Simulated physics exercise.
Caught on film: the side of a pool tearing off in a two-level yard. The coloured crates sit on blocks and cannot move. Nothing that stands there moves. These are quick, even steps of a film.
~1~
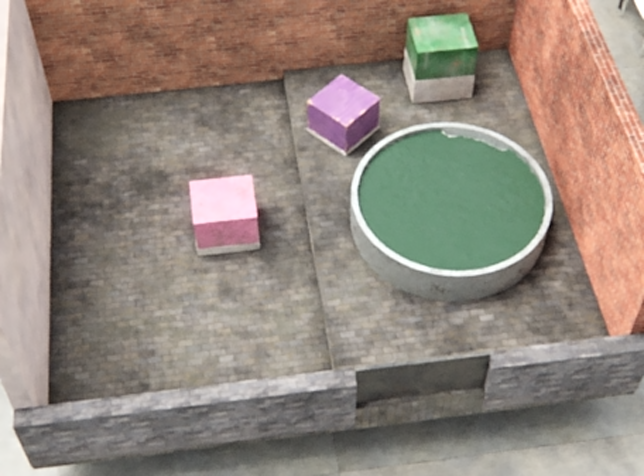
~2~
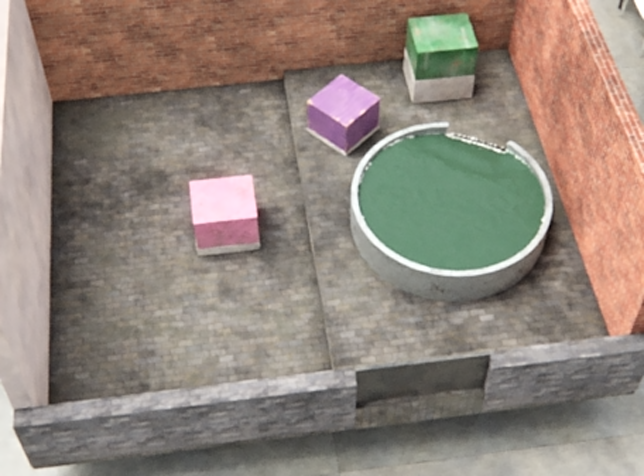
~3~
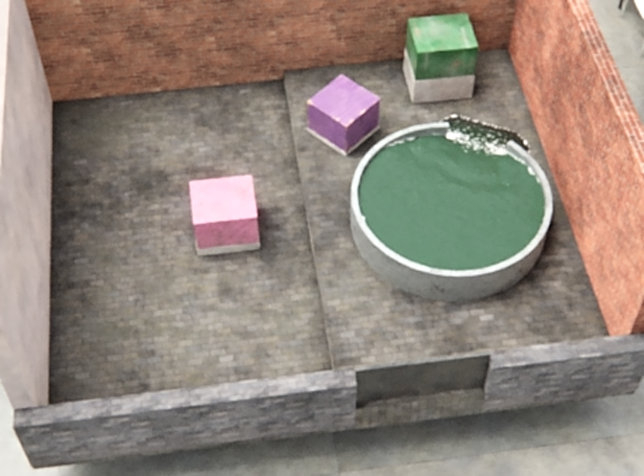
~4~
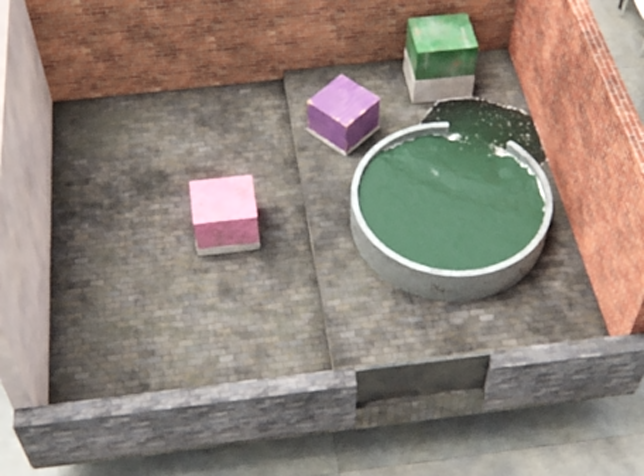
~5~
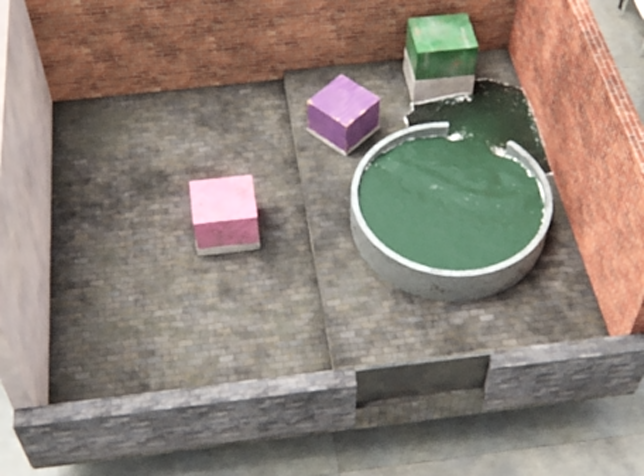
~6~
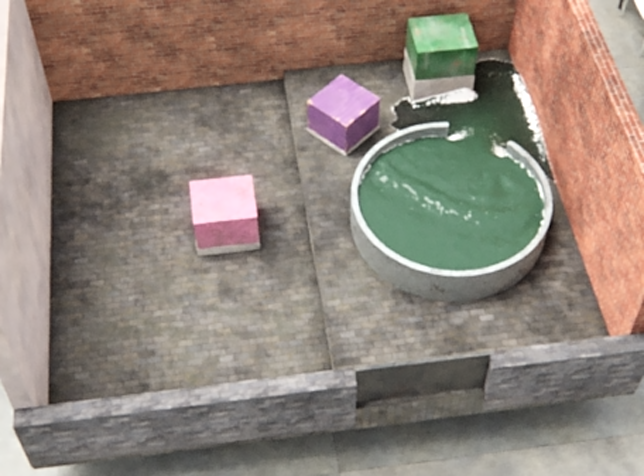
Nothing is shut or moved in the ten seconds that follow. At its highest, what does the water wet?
The pink crate escapes dry; the purple crate is wetted; the green crate escapes dry.
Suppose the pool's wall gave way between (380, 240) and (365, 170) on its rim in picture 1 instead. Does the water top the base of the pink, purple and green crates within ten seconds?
Pink is wetted; purple is spared; green is spared.
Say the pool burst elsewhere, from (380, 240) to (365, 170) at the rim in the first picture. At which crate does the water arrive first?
I say the pink crate.
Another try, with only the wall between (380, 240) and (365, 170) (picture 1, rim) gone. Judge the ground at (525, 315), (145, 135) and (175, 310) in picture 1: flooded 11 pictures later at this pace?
In that order: Dry, flooded, flooded.
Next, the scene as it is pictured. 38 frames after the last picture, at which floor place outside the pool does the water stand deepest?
Close to (512, 95).
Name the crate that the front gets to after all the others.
Last comes the pink-painted one.
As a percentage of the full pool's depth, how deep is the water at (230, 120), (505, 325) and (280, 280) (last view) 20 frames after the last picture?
In that order: 6, 0 and 0 per cent.
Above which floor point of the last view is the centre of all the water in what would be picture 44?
I would point to (411, 178).
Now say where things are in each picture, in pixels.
The first picture shows still water in the pool at (451, 199).
In the second picture, the front is at a hidden place, out from the gap on the pool's far side.
In the third picture, the front is at (451, 122), out from the gap on the pool's far side.
In the fourth picture, water pours out on the pool's far side and has run to (453, 101).
In the fifth picture, the front is at (523, 94), out from the gap on the pool's far side.
In the sixth picture, the front is at (514, 66), out from the gap on the pool's far side.
A moment on, water covers 10 % of the floor; the pink crate not reached, the purple crate water round its plinth, the green crate water round its plinth.
Next, water covers 15 % of the floor; the pink crate not reached, the purple crate water round its plinth, the green crate water round its plinth.
Then, water covers 35 % of the floor; the pink crate not reached, the purple crate water round its plinth, the green crate water round its plinth.
Later, water covers 60 % of the floor; the pink crate water round its plinth, the purple crate water round its plinth, the green crate water round its plinth.
In the end, water covers 95 % of the floor; the pink crate stayed above the water, the purple crate was topped, the green crate stayed above the water.
